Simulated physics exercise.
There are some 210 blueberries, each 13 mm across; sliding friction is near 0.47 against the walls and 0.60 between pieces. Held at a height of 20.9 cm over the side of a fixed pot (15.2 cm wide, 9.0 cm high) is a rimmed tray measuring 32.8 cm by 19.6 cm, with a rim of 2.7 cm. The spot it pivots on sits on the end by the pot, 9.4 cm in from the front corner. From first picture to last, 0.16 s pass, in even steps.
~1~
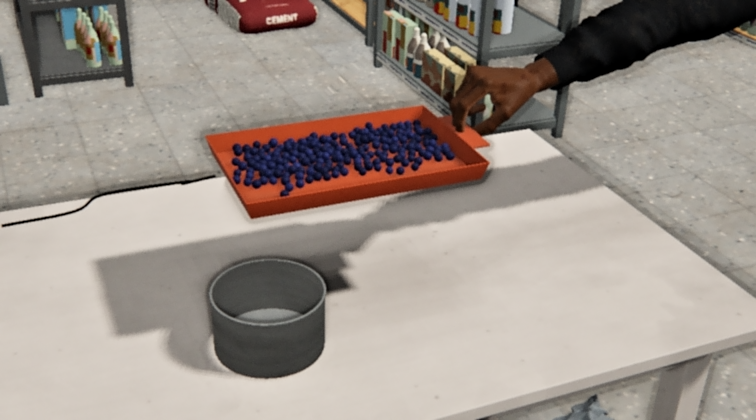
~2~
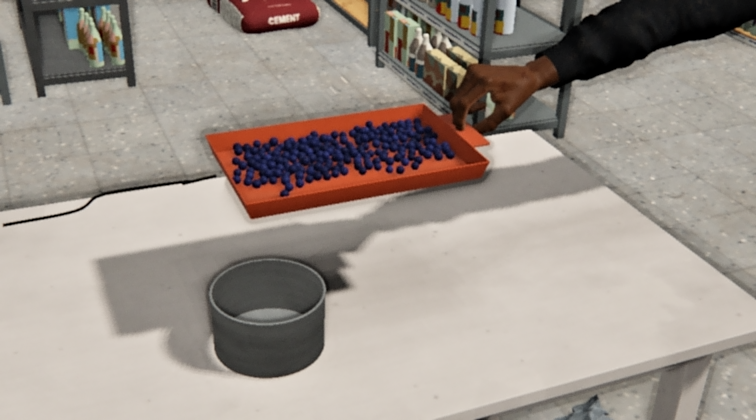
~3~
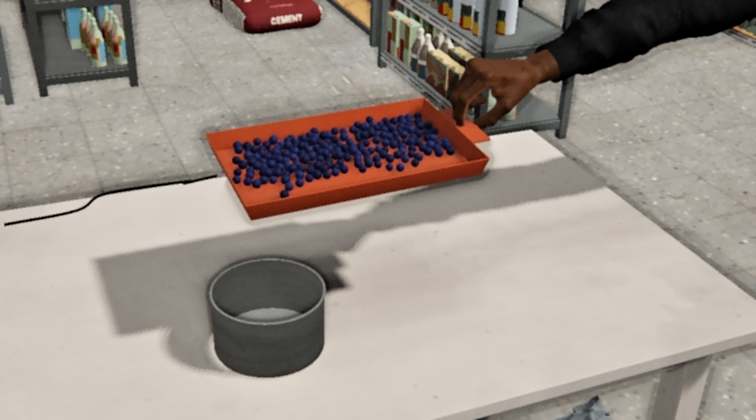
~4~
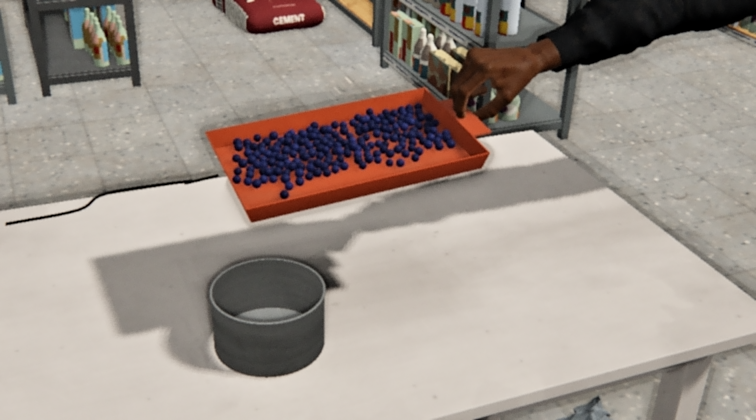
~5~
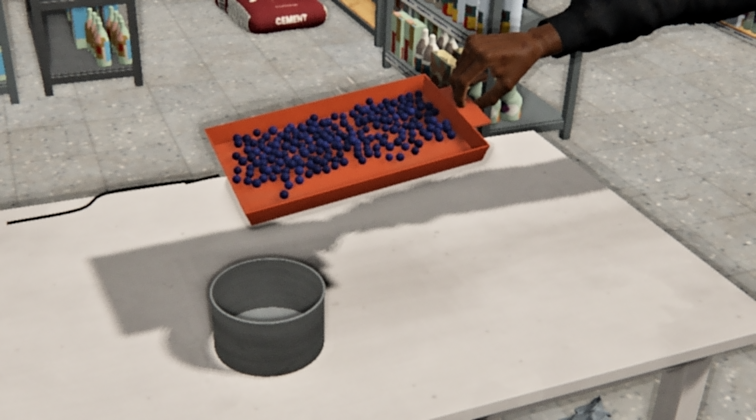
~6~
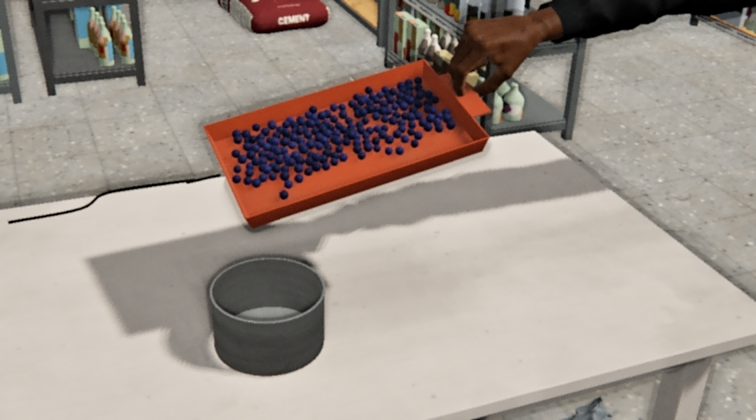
The clip shows a hand at the right end of a red rimmed tray of blueberries above a white table, near a grey pot; the tray gradually tilts, its right end rising modestly while the berries barely shift within it.
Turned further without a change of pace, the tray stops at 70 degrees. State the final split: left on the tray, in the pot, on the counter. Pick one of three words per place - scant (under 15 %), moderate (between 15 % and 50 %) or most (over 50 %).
My call is tray: Moderate, pot: Moderate, counter: Moderate.
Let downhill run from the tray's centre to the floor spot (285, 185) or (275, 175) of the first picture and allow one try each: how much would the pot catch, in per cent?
Approximately 5 percent, then 0 percent.
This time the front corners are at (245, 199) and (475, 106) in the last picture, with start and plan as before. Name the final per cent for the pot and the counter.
Split: Pot = 0, counter = 60.
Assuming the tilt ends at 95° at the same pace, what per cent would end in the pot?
Around 80 %, I reckon.
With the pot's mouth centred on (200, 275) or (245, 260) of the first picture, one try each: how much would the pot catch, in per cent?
About 5 and 0 per cent.
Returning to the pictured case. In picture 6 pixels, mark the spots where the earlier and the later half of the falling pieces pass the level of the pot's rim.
Early half: About (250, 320); late half: (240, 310).
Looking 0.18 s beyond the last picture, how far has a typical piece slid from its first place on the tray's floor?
2 cm.
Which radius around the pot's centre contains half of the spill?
Distance: Roughly 22 cm.
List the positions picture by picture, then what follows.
In the first picture, tray tilt 0 degrees, front corners at (251, 200) and (483, 161); middle of the pieces at (344, 152); pot at (268, 290).
In the second picture, tray tilt 1 degrees, front corners at (250, 201) and (482, 160); middle of the pieces at (344, 151).
In the third picture, tray tilt 3 degrees, front corners at (250, 202) and (482, 157); middle of the pieces at (344, 148).
In the fourth picture, tray tilt 6 degrees, front corners at (250, 205) and (483, 151), lowest corner left front; middle of the pieces at (345, 143).
In the fifth picture, tray tilt 10 degrees, front corners at (249, 209) and (482, 144), lowest corner left front; middle of the pieces at (344, 137).
In the sixth picture, tray tilt 15 degrees, front corners at (249, 213) and (482, 136), lowest corner left front; middle of the pieces at (343, 130); pot at (268, 288).
Then, 0.18 s after the last picture, tilt 43 degrees; the tray holds 100 %, the pot 0 %.
Then, 0.31 s after the last picture, tilt 63 degrees; the tray holds 100 %, the pot 0 %.
Then, 0.56 s after the last picture, tilt 70 degrees; the tray holds 40 %, the pot 20 %.
In the end, tray 25 %, pot 40 %, counter 30 %.
